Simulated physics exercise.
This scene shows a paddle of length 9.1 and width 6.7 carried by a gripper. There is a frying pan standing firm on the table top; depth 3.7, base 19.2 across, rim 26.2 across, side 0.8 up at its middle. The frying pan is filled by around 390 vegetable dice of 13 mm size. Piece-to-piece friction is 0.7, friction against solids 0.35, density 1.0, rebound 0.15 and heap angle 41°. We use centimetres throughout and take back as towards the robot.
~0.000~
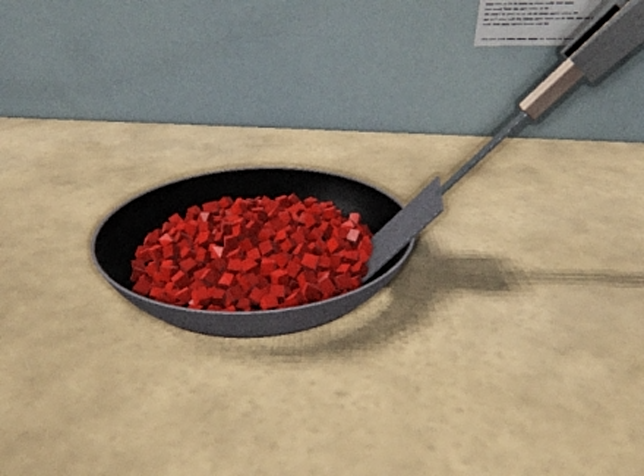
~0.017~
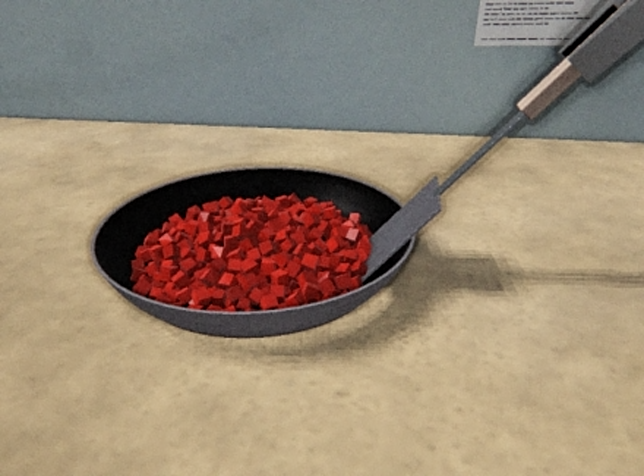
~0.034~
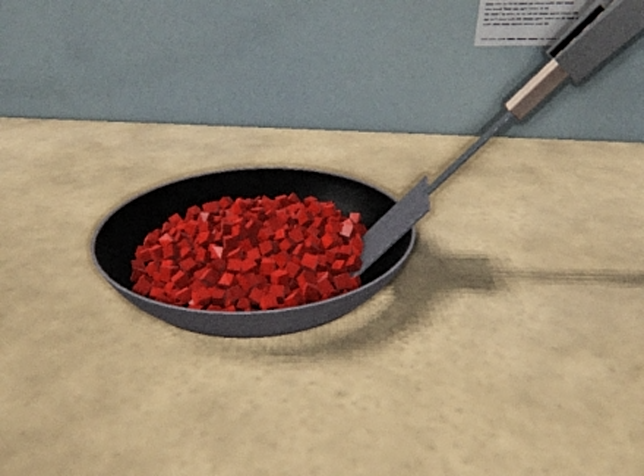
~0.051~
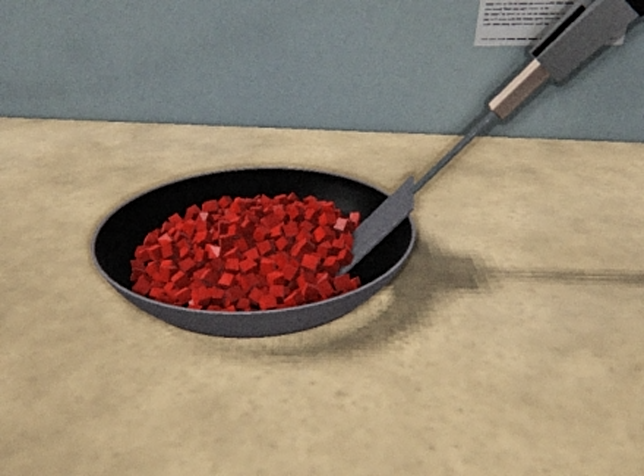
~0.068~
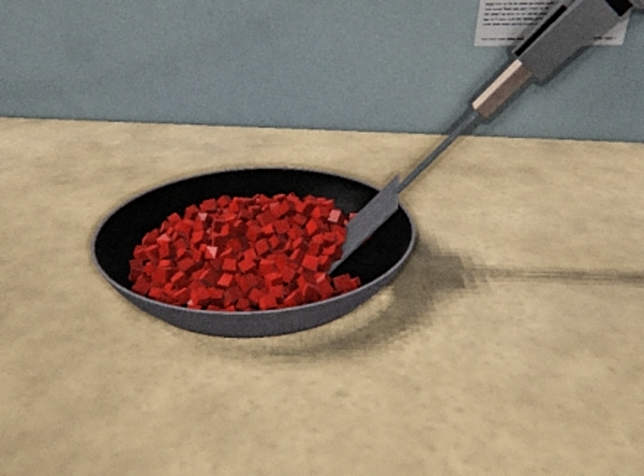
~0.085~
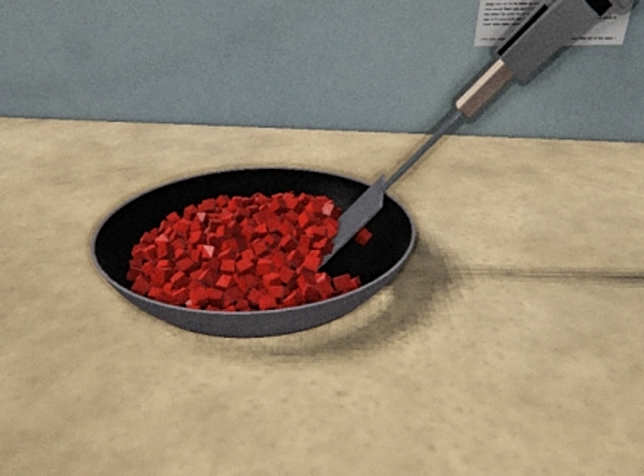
On a mottled tan table top before a blue-grey wall, the view looks slightly down from a fixed position. A dark frying pan left of centre holds a heap of small red dice, a grey paddle hangs from a gripper at upper right, and a printed sheet is on the wall. The paddle slides slowly leftward inside the pan, pushing nearby dice while a few separate at its right.
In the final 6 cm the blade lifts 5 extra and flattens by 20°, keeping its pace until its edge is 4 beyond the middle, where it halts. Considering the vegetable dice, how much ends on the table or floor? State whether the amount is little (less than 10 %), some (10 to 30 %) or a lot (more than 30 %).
The amount is little, less than 10 %.
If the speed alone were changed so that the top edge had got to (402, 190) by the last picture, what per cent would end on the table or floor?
Share: Roughly 0 %.
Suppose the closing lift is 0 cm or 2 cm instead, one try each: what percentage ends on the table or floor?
I'd put it near 0 in a hundred, then near 0 in a hundred.
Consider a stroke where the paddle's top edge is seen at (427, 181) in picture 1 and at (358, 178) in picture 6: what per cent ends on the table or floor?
Around 10 per cent finishes on the table or floor.
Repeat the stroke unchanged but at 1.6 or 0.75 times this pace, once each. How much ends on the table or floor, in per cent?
Close to 15 and 0 percent respectively.
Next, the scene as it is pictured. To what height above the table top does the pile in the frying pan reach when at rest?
It reaches roughly 6.0 cm.
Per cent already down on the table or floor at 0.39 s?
0 %.
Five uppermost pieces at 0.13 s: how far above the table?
6 cm or so.
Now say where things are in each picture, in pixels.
In the first frame, paddle top edge at (441, 192), sloping 50°; upper third of the load around (258, 233), from x 140 to 365, top at y 200; 387 in the frying pan.
In the second frame, paddle top edge at (439, 192), sloping 50°; upper third of the load around (258, 234), from x 140 to 365, top at y 200.
In the third frame, paddle top edge at (428, 192), sloping 50°; upper third of the load around (263, 233), from x 140 to 365, top at y 200.
In the fourth frame, paddle top edge at (413, 191), sloping 50°; upper third of the load around (267, 231), from x 140 to 365, top at y 200.
In the fifth frame, paddle top edge at (398, 190), sloping 50°; upper third of the load around (264, 228), from x 135 to 365, top at y 200.
In the sixth frame, paddle top edge at (383, 189), sloping 50°; upper third of the load around (265, 228), from x 135 to 365, top at y 200; 387 in the frying pan.
By 0.13 s, sloping 48°, highest piece 6 above the table; 387 in the frying pan.
By 0.17 s, sloping 40°, highest piece 7 above the table; 387 in the frying pan.
By 0.39 s, sloping 30°, highest piece 6 above the table; 376 in the frying pan, 9 on the table or floor, 2 on the blade or in flight.
By 1.44 s, sloping 30°, highest piece 5 above the table; 375 in the frying pan, 12 on the table or floor.
Final count, 375 in the frying pan, 12 on the table or floor. That is 3 % on the table or floor.
